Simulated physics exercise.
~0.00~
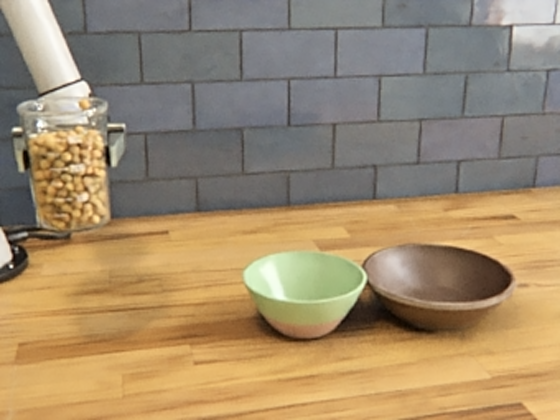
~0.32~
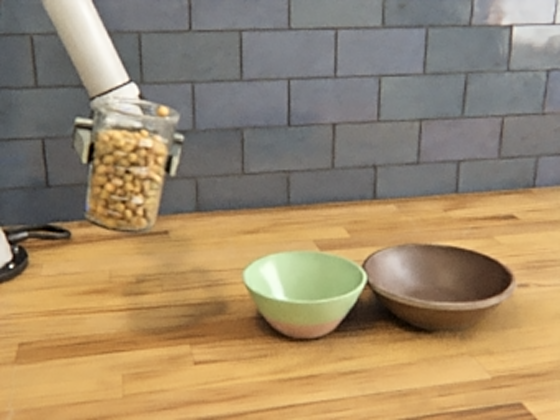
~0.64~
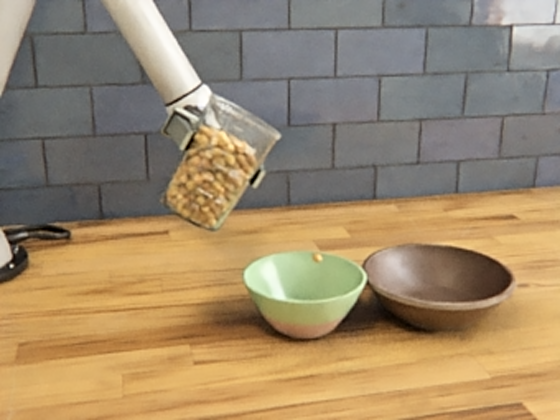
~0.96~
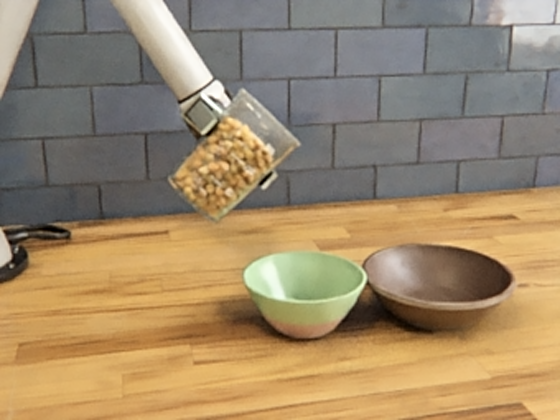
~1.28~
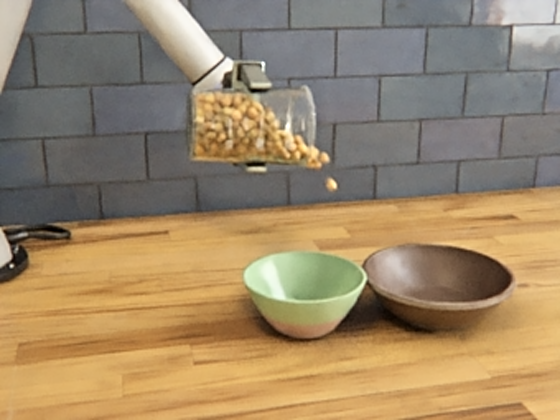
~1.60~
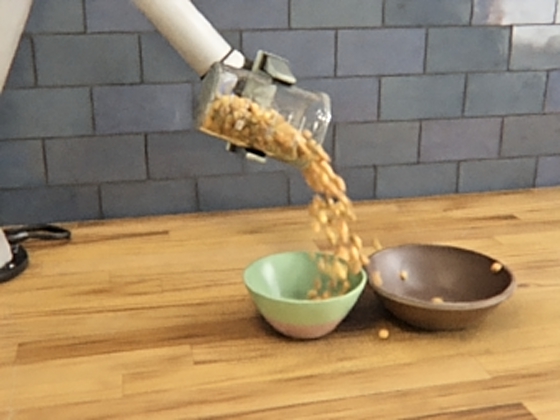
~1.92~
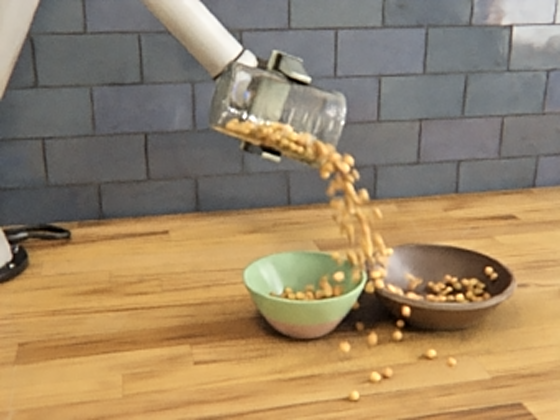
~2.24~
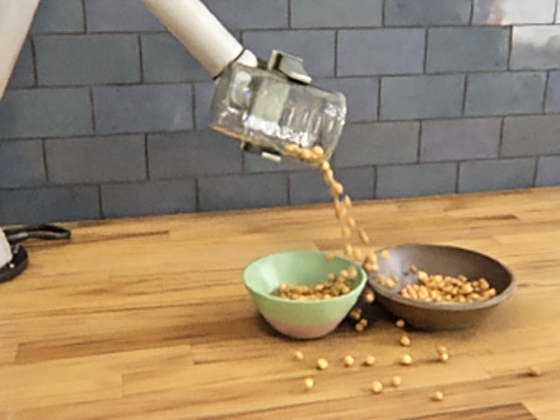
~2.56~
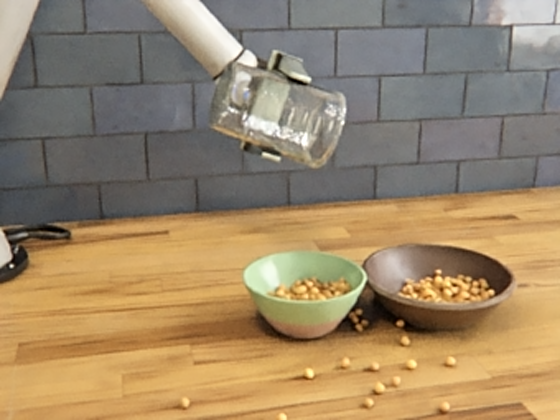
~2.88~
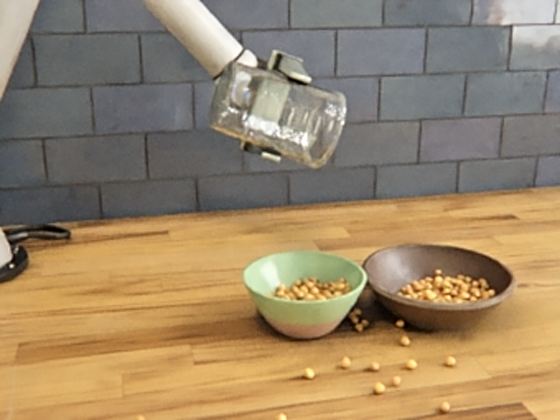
On a wooden countertop backed by blue-grey tiles, seen from the front and slightly above, a green bowl sits beside a wider brown bowl to its right. At the left, a white robot arm holds a clear tumbler full of dried chickpeas. The arm carries the tumbler right while tipping it, and a stray chickpea drops into the green bowl. Tilted further, the tumbler pours a stream into the green bowl, then shifts slightly right so that chickpeas also fill the brown one. Some scatter across the counter, and the emptied tumbler stays tilted above two partly filled bowls.
